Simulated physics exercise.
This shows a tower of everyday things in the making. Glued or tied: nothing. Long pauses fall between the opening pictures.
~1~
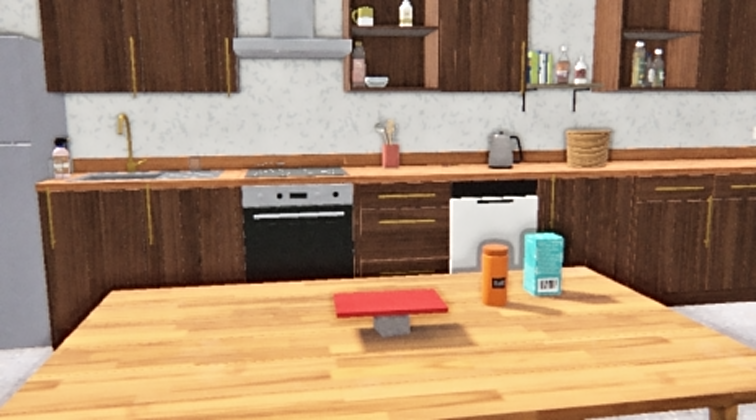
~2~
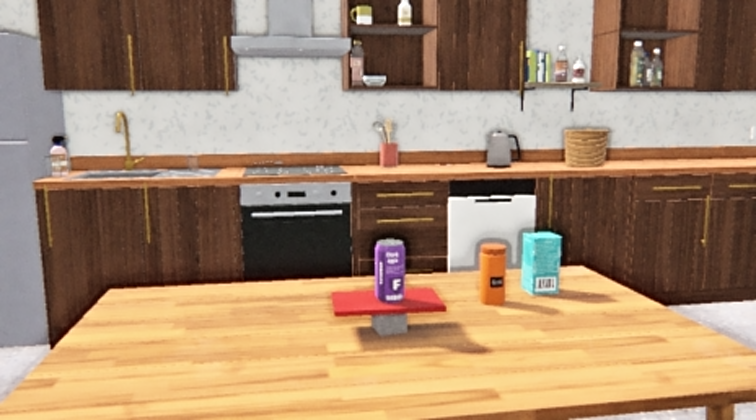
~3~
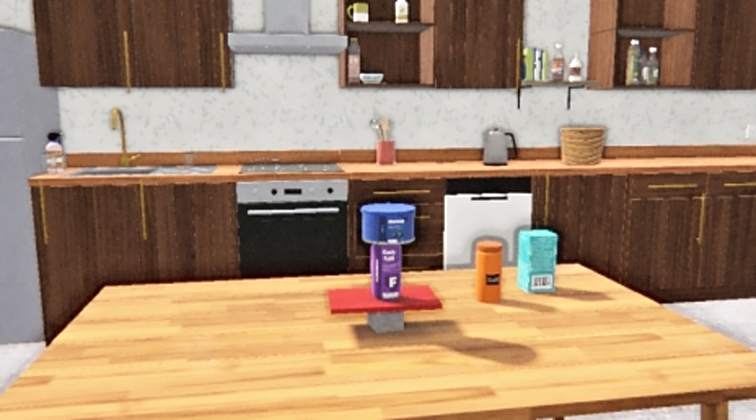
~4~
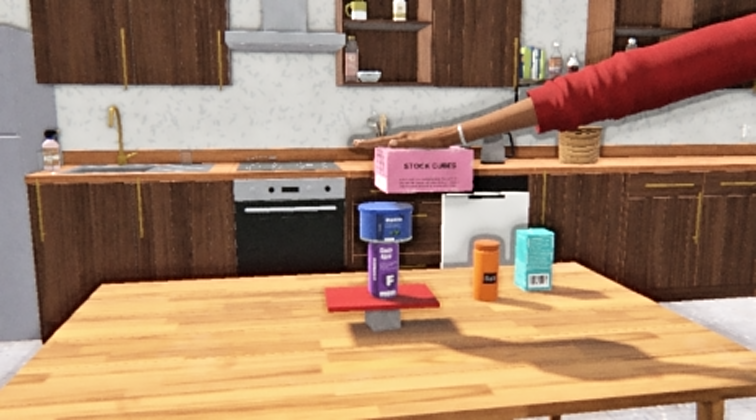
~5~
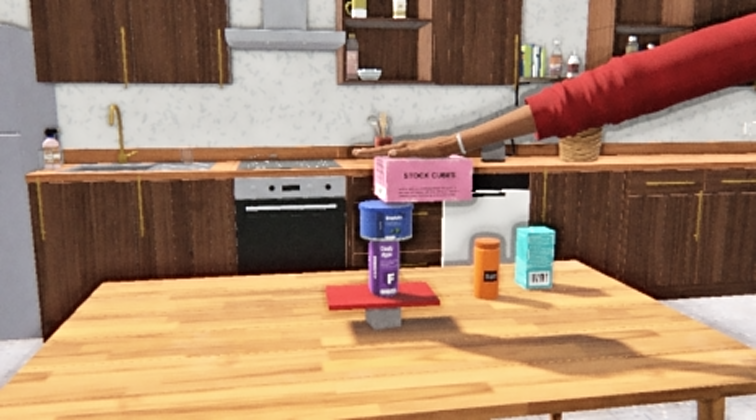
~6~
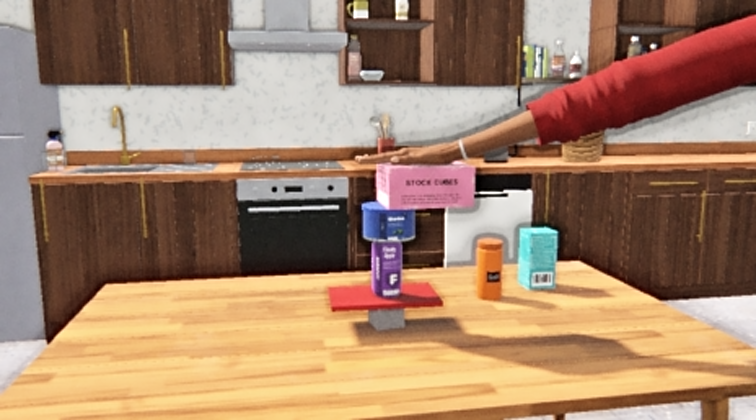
In a kitchen, a can and blue tub stack up, and a hand adds a pink box.
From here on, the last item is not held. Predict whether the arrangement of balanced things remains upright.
It doesn't stay intact.
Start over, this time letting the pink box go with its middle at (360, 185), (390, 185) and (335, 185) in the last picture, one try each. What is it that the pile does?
Topples over, stays standing, topples over.
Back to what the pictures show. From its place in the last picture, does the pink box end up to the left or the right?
Toward the right-hand side.
Then, 0.40 s past the last view, pink box now fallen.
Then, 0.60 s past the last view, things are still on the move.
Then, 0.80 s past the last view, nothing new.
Finally, fallen, pink box; the other 6 still in place. Final places as the last picture's camera would see them, pink box near (538, 308). The pile loses its balance.
